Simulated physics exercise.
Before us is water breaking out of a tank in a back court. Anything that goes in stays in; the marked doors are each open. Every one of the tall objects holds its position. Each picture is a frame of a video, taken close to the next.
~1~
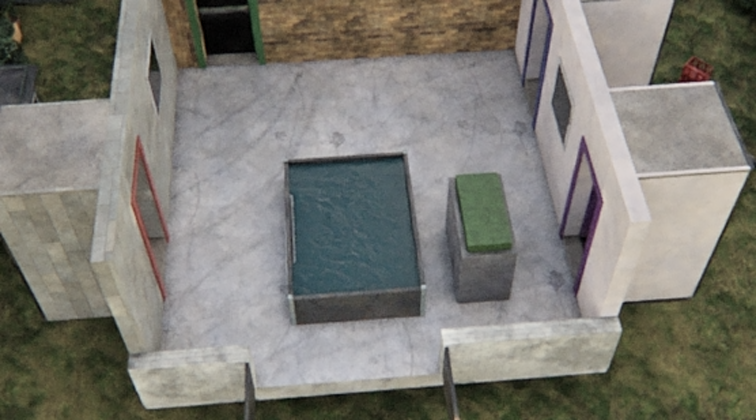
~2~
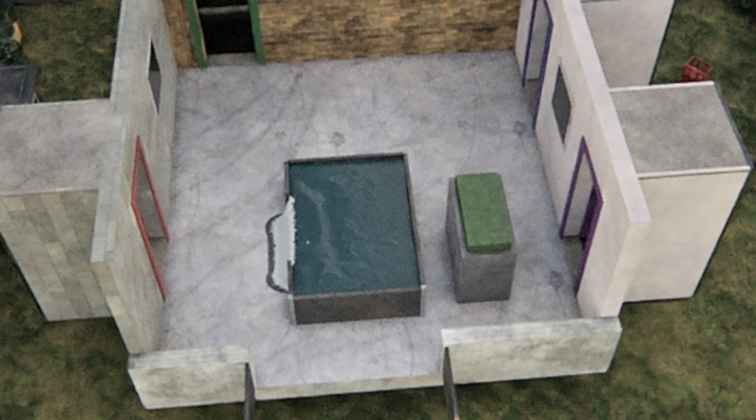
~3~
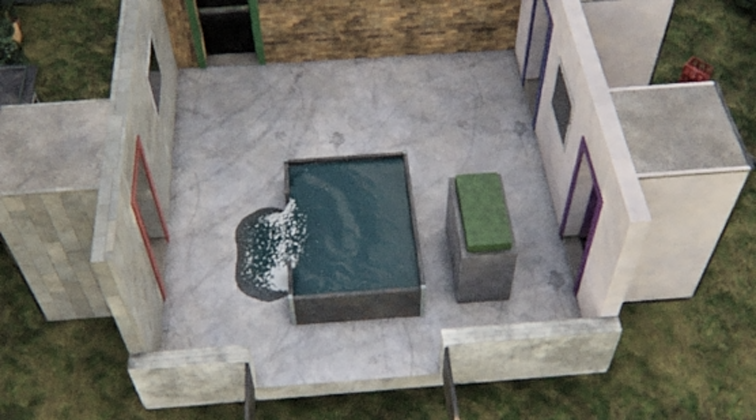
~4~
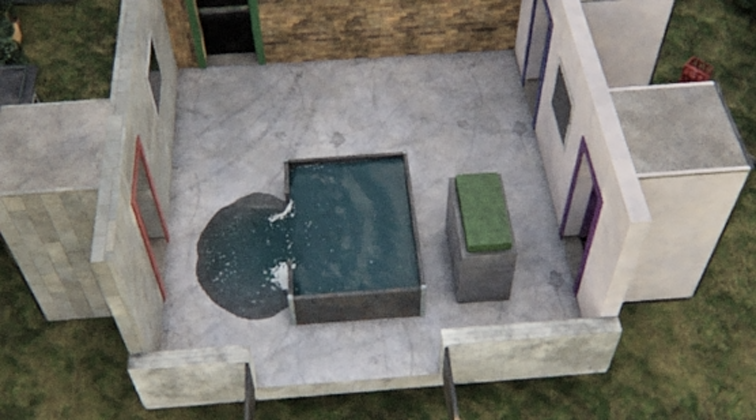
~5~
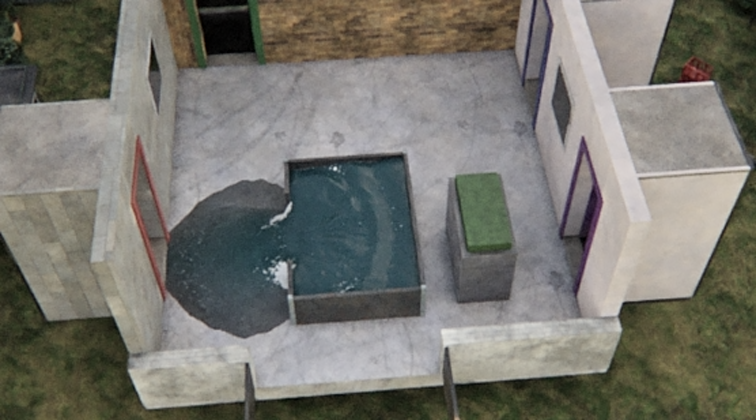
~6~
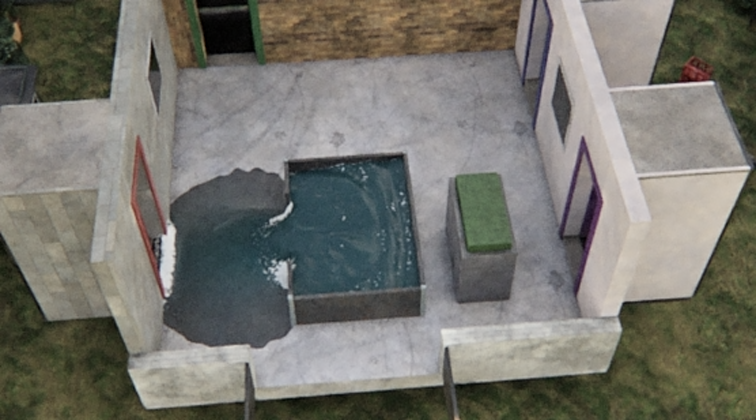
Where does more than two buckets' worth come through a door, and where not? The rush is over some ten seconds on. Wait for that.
Green door: Over the cap; blue door: Within the cap; purple door: Within the cap; red door: Over the cap.
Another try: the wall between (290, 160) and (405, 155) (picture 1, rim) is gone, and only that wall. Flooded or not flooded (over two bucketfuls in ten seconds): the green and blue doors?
One by one: The green door takes more; the blue door lets less in.
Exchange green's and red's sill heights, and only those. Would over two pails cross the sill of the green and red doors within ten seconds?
Result: Green door remains below the limit; red door crosses the threshold.
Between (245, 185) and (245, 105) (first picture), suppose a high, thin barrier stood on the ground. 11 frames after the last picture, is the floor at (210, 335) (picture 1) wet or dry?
My call for that spot - a puddle.
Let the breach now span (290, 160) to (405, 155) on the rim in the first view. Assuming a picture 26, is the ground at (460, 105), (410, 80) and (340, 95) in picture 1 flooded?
Going in your order, I'd say drenched, then drenched, then drenched.
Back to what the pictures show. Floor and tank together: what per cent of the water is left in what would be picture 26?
I'd say around 90 per cent.
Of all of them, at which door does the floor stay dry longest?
Answer - the blue door.
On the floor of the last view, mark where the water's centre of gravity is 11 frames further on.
Somewhere around (293, 248) in the last view.
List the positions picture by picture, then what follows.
The open tank at (351, 225) is whole and still, in the first frame.
The front is at (281, 218), out from the gap at (292, 244), in the second frame.
Water pours out at (293, 246) and has run to (249, 220), in the third frame.
The front is at (205, 239), out from the gap at (293, 246), in the fourth frame.
Water pours out at (293, 246) and has run to (166, 278), in the fifth frame.
Water pours out at (293, 245) and has run to (164, 314), in the sixth frame.
A moment on, water covers 20 % of the floor; the green door not reached, the blue door not reached, the purple door not reached, the red door over two buckets in.
Next, water covers 25 % of the floor; the green door not reached, the blue door not reached, the purple door not reached, the red door far over two buckets in.
Then, water covers 50 % of the floor; the green door over two buckets in, the blue door not reached, the purple door not reached, the red door far over two buckets in.
Later, water covers 75 % of the floor; the green door far over two buckets in, the blue door not reached, the purple door wet at the sill, nothing in, the red door far over two buckets in.
In the end, water covers 90 % of the floor; the green door far over two buckets in, the blue door wet at the sill, nothing in, the purple door wet at the sill, nothing in, the red door far over two buckets in.
